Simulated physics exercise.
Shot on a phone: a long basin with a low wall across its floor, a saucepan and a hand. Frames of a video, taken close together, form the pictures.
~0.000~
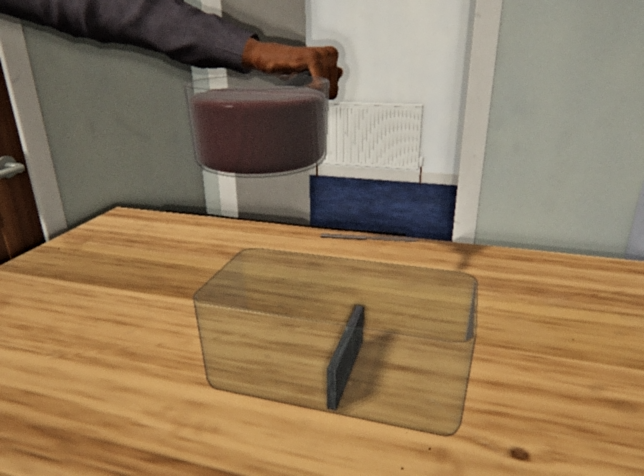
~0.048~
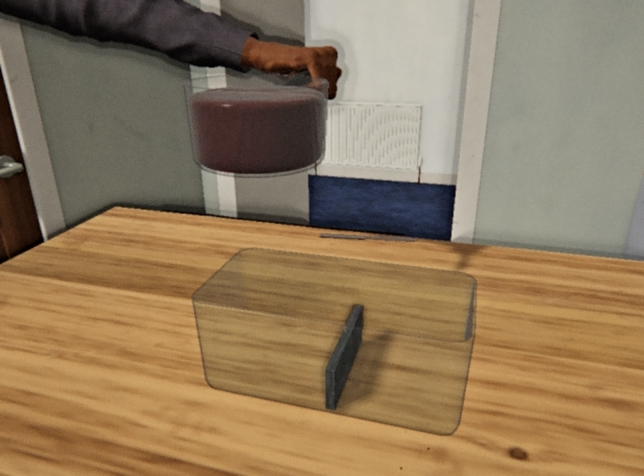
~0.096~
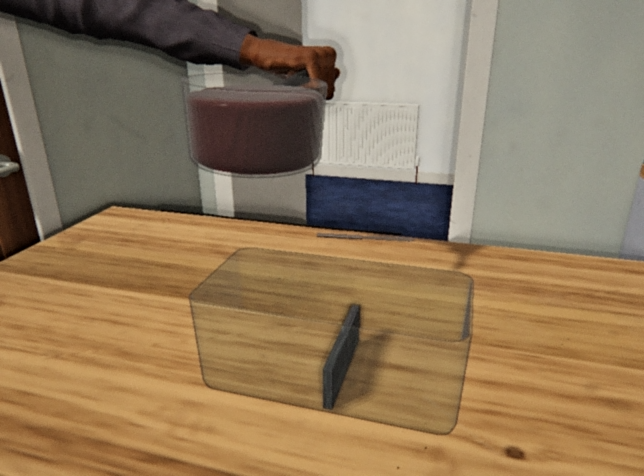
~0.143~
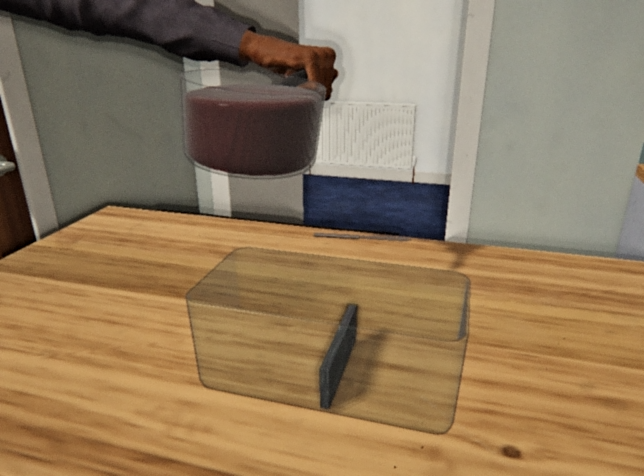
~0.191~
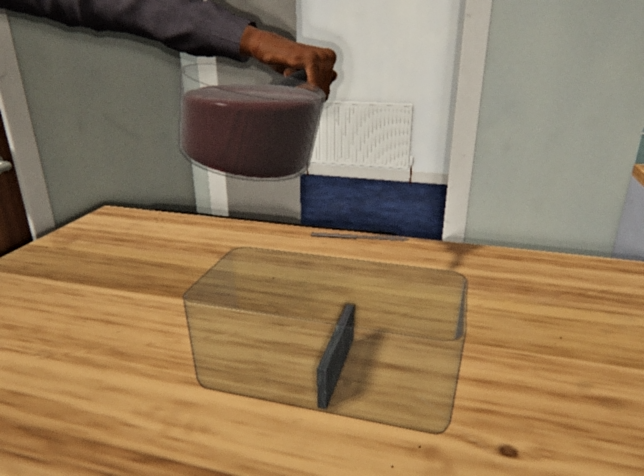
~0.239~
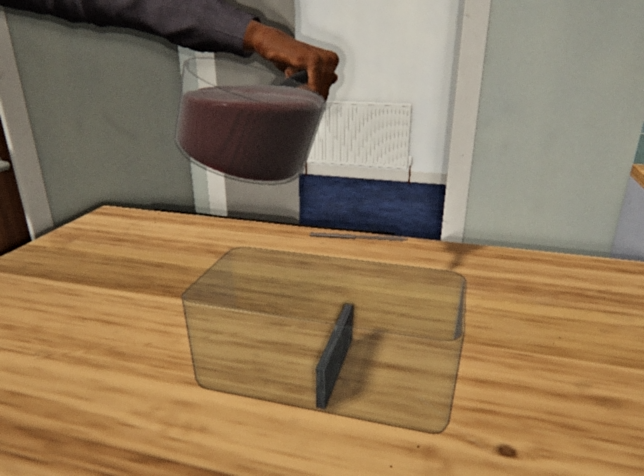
At the start, a hand holds a clear saucepan of dark red liquid nearly level above and behind a long, see-through basin with a low dark wall across its floor. The hand then tilts the saucepan gradually, its right side dipping slightly, while the liquid stays inside and the basin remains empty.
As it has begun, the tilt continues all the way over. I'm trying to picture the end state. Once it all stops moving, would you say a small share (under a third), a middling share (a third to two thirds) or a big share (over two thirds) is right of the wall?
A big share, over two thirds.
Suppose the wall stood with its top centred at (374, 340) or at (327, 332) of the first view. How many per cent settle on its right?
Roughly 55 % and then 90 %.
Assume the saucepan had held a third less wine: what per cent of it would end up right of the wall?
I'd reckon close to 70 %.
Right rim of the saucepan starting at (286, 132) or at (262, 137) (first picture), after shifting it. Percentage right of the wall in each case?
Result, first then second: About 45 % and about 15 %.
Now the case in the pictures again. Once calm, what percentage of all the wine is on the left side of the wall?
It works out to around 20 percent.
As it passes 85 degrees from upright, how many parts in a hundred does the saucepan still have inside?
Some 40 per cent has not yet come out.
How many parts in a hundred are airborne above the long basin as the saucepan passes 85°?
It comes to 45 per cent or so.
Then, 0.60 s in, the tilt is 85° and 42 per cent is still to pour, 0 is left of the wall and 15 right of it.
Then, 0.87 s in, the tilt is 119° and 4 per cent is still to pour, 9 is left of the wall and 76 right of it.
Then, 1.15 s in, the tilt is 121° and 0 per cent is still to pour, 21 is left of the wall and 77 right of it.
Then, 1.45 s in, the tilt is 121° and 0 per cent is still to pour, 21 is left of the wall and 77 right of it.
Finally, 21 per cent lies left of the wall, 77 right of it and 1 outside.
